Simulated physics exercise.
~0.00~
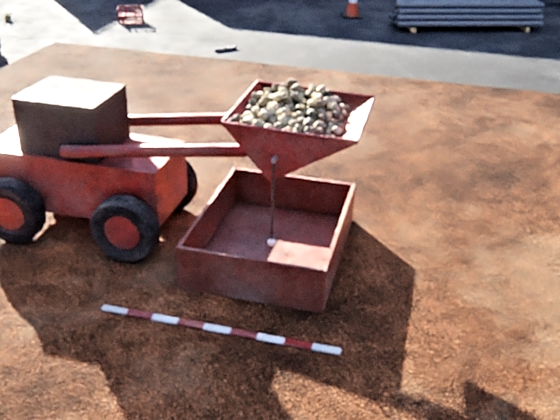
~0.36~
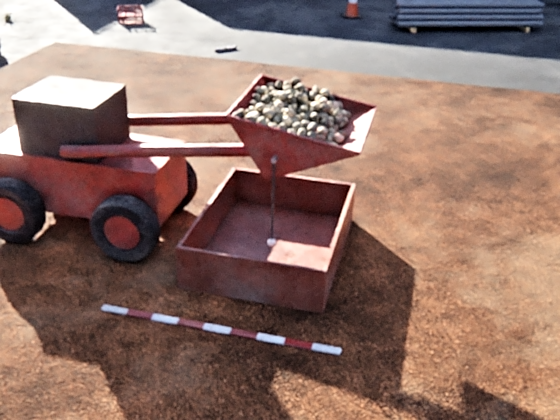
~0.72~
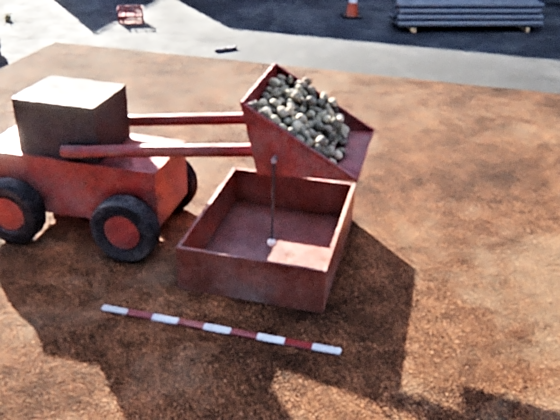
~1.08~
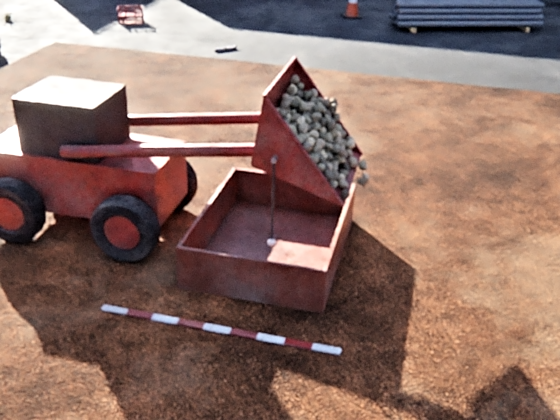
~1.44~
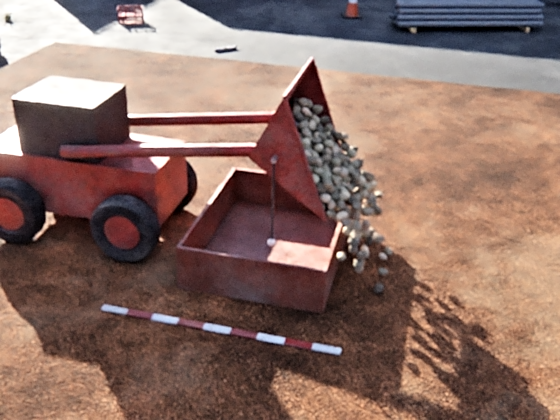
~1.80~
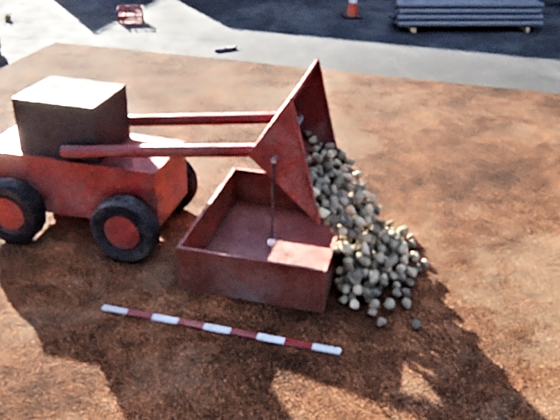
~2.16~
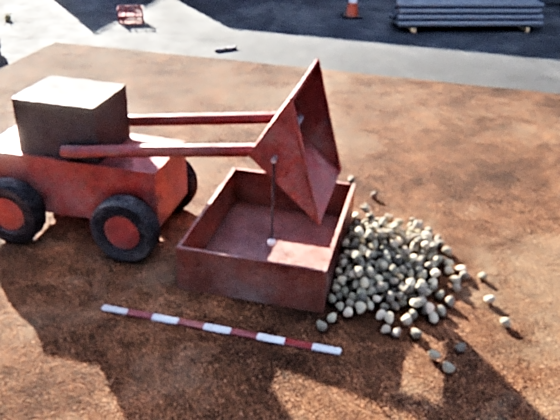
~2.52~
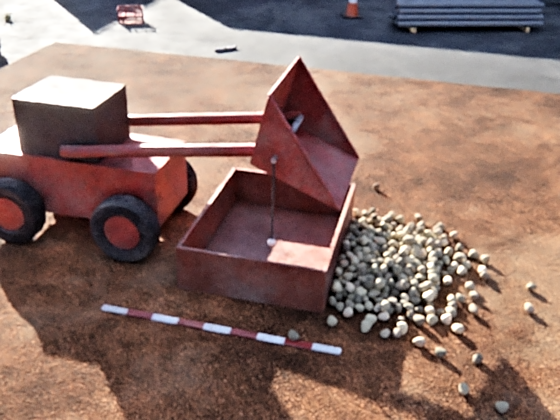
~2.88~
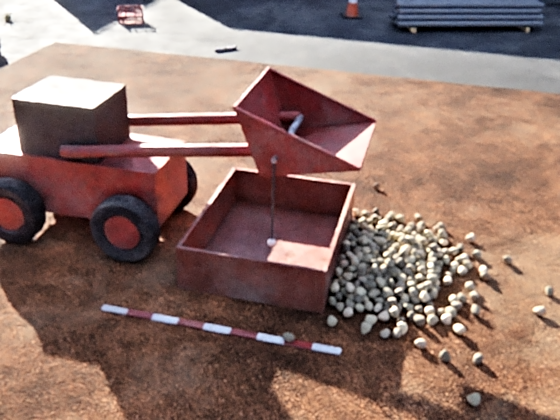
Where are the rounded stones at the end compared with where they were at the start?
At the start the stones are heaped in the raised bucket above the bin. At the end they lie scattered in a pile on the ground to the right of the bin.
